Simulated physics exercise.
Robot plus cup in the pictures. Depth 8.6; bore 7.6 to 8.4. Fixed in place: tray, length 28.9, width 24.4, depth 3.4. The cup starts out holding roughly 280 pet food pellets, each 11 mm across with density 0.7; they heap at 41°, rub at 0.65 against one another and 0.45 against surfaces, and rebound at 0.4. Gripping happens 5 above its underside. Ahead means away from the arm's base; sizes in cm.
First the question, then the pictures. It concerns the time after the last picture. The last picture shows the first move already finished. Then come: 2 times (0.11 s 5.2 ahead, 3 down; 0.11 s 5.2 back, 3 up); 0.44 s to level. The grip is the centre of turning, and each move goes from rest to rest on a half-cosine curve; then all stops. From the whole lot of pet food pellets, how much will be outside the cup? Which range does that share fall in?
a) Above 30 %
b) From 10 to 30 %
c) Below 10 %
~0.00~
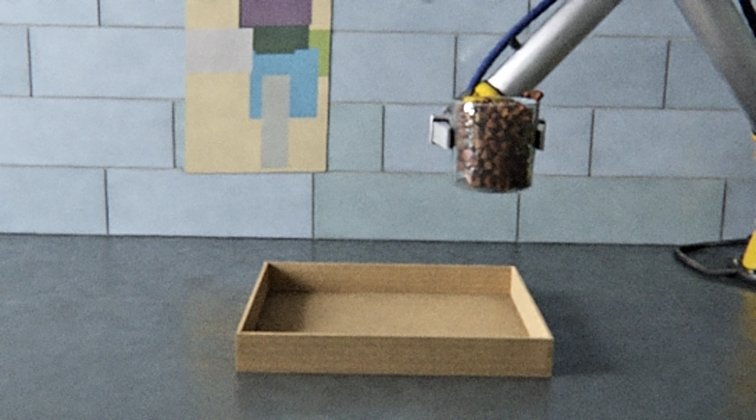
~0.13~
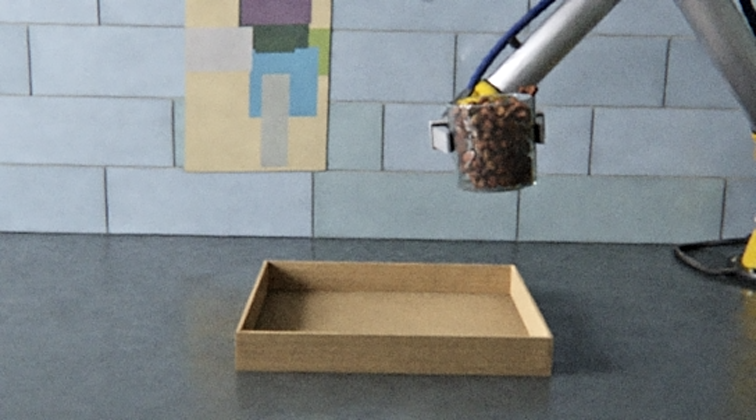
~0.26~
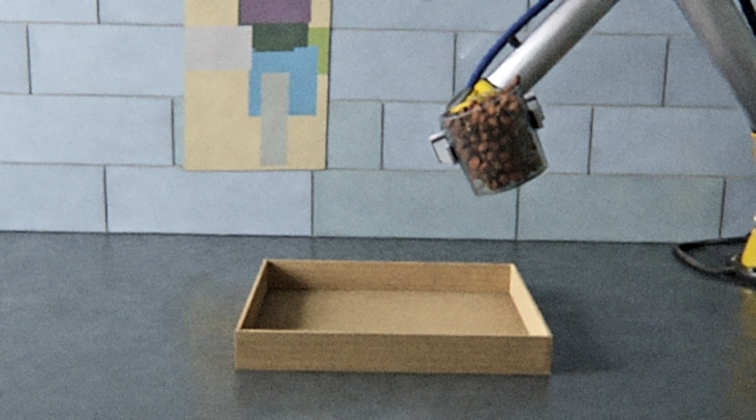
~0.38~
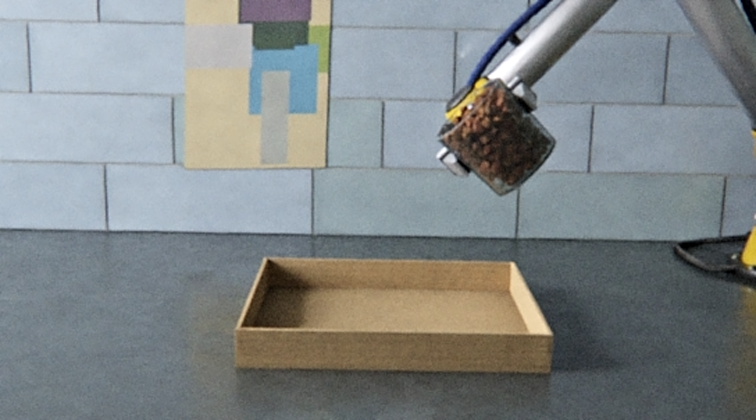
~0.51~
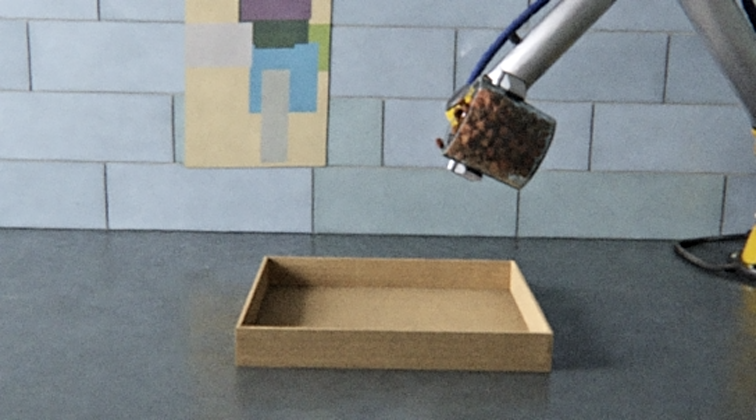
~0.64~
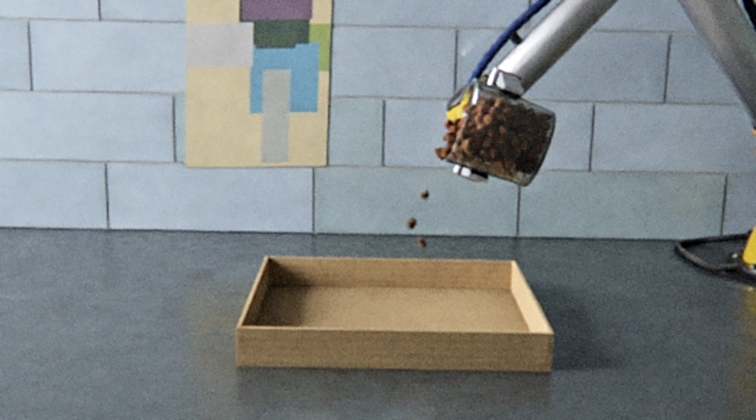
Above 30 % (a).
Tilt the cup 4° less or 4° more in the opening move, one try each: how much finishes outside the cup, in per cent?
About 35 per cent for the first try and 55 per cent for the second.
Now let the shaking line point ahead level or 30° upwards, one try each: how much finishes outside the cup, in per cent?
80 and 100 %.
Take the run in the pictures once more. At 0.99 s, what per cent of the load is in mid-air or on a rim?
Reading at that time: Some 3 per cent.
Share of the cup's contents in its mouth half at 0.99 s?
Around 50 per cent of it.
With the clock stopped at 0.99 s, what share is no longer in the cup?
30 %.
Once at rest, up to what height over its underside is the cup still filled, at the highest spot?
I'd put it at close to 8.5 centimetres.
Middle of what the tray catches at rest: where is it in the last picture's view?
Near pixel (306, 312).
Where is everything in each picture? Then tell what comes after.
The first picture shows cup middle at (494, 145), level; upper third of the load around (493, 120), from x 460 to 540, top at y 95; 282 in the cup.
The second picture shows cup middle at (494, 144), tilted 7° forward; upper third of the load around (498, 119), from x 460 to 535, top at y 90.
The third picture shows cup middle at (496, 142), tilted 25° forward; upper third of the load around (496, 119), from x 450 to 540, top at y 80.
The fourth picture shows cup middle at (498, 139), tilted 46° forward; upper third of the load around (495, 117), from x 450 to 545, top at y 90.
The fifth picture shows cup middle at (500, 136), tilted 64° forward; upper third of the load around (496, 116), from x 440 to 545, top at y 95.
The sixth picture shows cup middle at (501, 135), tilted 71° forward; upper third of the load around (500, 119), from x 410 to 545, top at y 100; 279 in the cup, 1 in the tray, 2 in flight or on a rim.
By 0.99 s, tilted 71° forward, highest piece 20 above the table; 199 in the cup, 74 in the tray, 1 on the table or floor, 8 in flight or on a rim.
By 1.34 s, tilted 25° forward, highest piece 23 above the table; 160 in the cup, 120 in the tray, 2 on the table or floor.
By 1.72 s, level, highest piece 24 above the table; 160 in the cup, 120 in the tray, 2 on the table or floor.
By 2.77 s, level, highest piece 24 above the table; 160 in the cup, 120 in the tray, 2 on the table or floor.
Final count, 160 in the cup, 120 in the tray, 2 on the table or floor. That is 43 % outside the cup.
